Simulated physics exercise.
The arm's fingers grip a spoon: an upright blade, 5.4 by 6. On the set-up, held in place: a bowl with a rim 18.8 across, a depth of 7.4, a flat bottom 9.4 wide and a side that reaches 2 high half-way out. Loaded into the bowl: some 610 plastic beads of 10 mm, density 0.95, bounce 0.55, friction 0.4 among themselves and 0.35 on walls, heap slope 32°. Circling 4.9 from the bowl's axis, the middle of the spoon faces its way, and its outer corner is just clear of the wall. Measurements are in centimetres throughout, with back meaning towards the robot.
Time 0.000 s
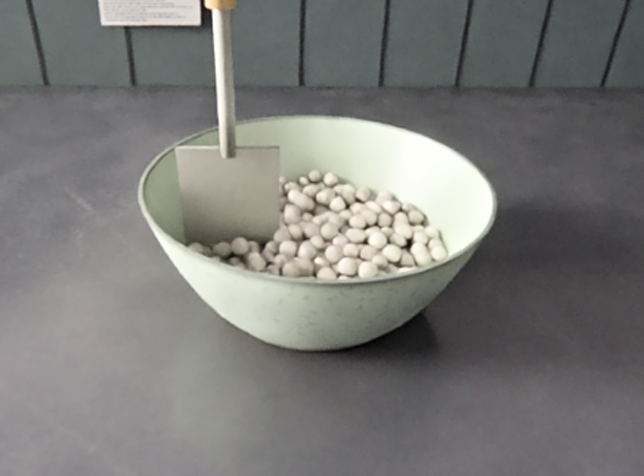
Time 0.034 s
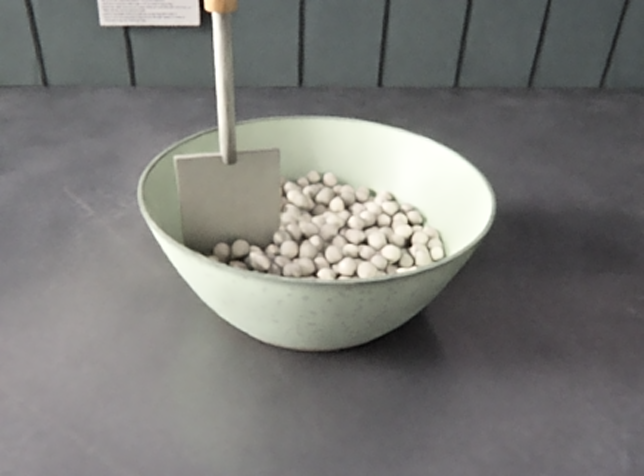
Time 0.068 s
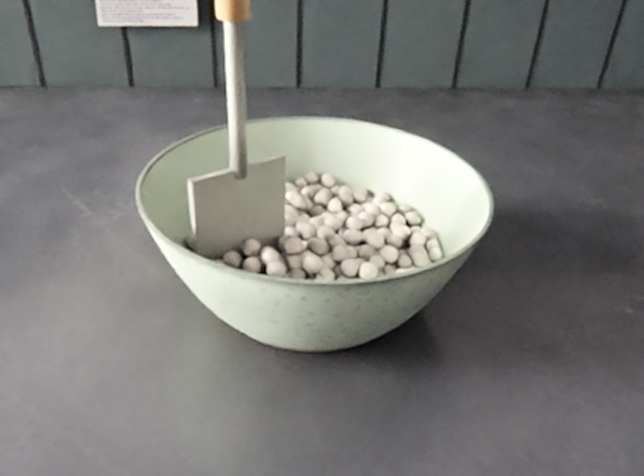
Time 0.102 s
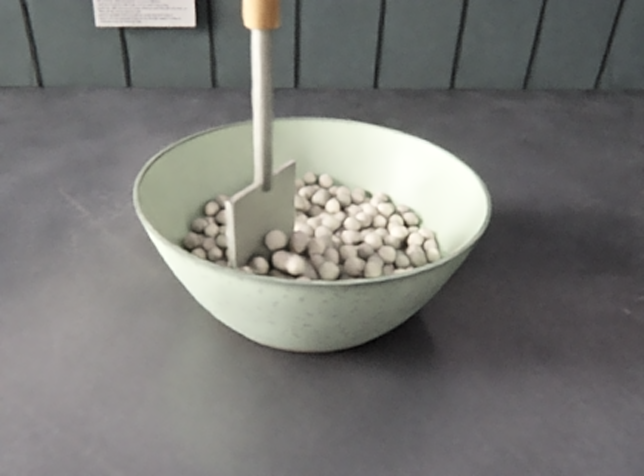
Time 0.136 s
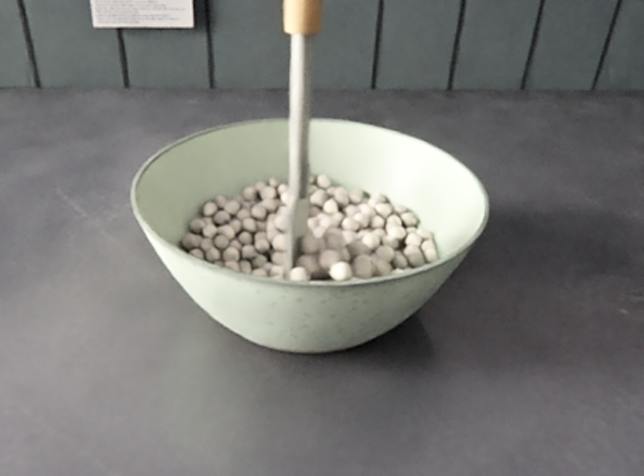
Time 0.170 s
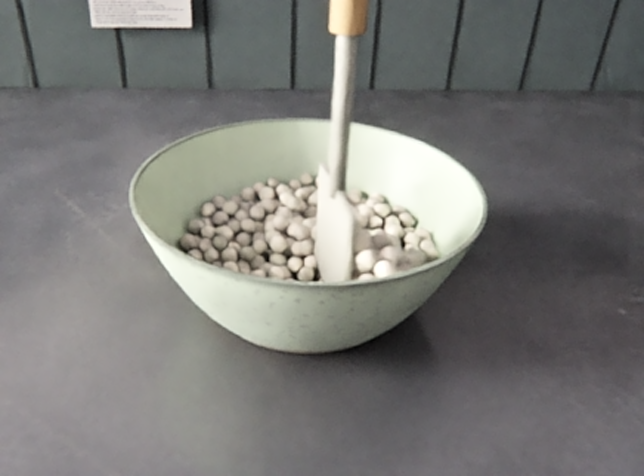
A flat grey blade on an upright metal shaft with a wooden handle stands in a pale green bowl of greyish-white beads, seen from slightly above on a dark grey tabletop. Behind it are dark green panels and a partly visible white printed notice at the upper left. From the bowl's left side, the blade barely moves at first, then sweeps rightward along the near side, turning edge-on and pushing through the beads, which spread into the left side behind it.
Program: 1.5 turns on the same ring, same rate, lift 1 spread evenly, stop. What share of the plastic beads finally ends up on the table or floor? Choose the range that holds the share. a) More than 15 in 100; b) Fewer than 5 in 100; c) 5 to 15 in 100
c, 5 to 15 in 100.
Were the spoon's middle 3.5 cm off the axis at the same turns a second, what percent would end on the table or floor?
It would come to about 10 per cent.
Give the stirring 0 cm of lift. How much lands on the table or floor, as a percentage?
That works out to some 15 per cent.
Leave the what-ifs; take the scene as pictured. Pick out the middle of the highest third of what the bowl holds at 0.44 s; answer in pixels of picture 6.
At about (280, 201).
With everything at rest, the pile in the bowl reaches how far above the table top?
Roughly 5.5 centimetres.
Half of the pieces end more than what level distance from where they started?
I'd put it at roughly 1 centimetres.
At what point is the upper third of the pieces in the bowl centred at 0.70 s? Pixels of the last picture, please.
Roughly pixel (312, 258).
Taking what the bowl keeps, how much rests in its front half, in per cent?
I'd put it at roughly 50 per cent.
By 0.44 s, 269° round, highest piece 10 above the table; 587 in the bowl, 11 on the table or floor, 11 in flight or on the tool.
By 0.70 s, 81° round, highest piece 9 above the table; 563 in the bowl, 40 on the table or floor, 6 in flight or on the tool.
By 1.03 s, 180° round, highest piece 5 above the table; 559 in the bowl, 50 on the table or floor.
By 1.73 s, 180° round, highest piece 5 above the table; 559 in the bowl, 50 on the table or floor.
Final count, 559 in the bowl, 50 on the table or floor. That is 8 % on the table or floor.
